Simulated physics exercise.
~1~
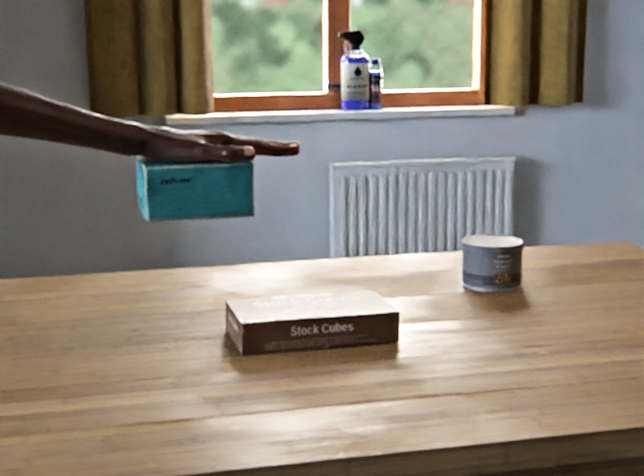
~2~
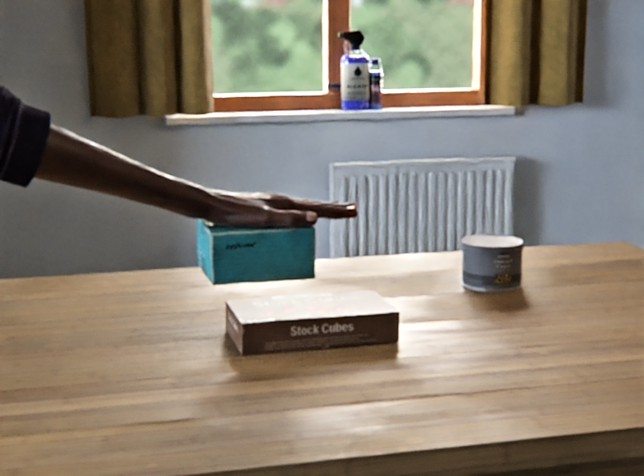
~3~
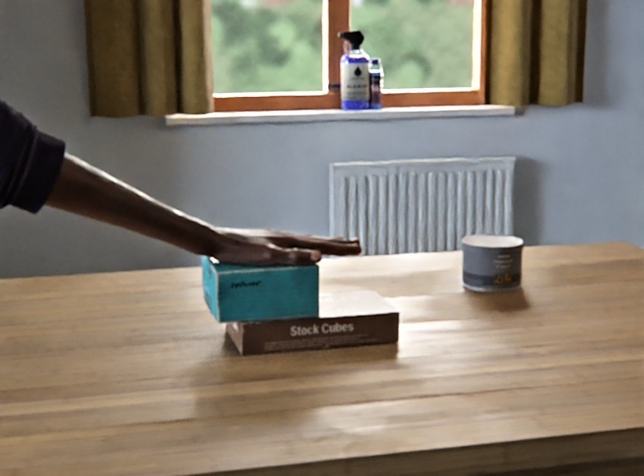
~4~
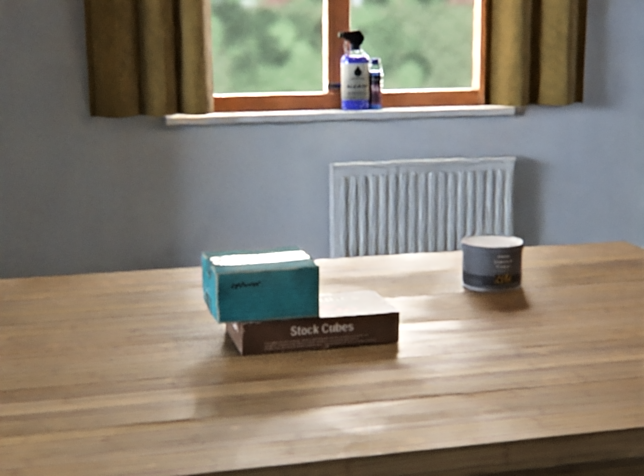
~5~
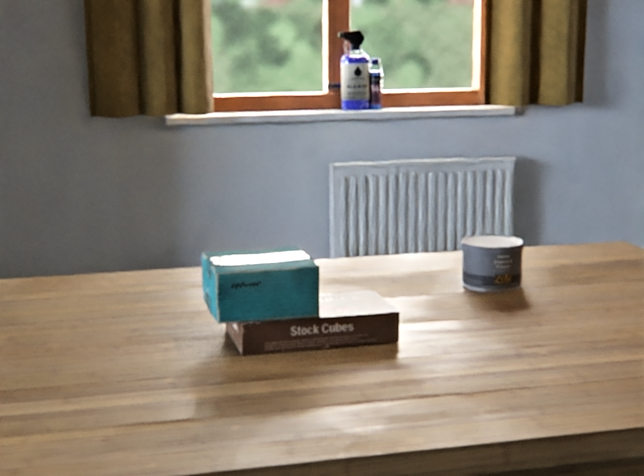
A hand lowers a turquoise box onto a brown packet and withdraws, leaving it balanced.
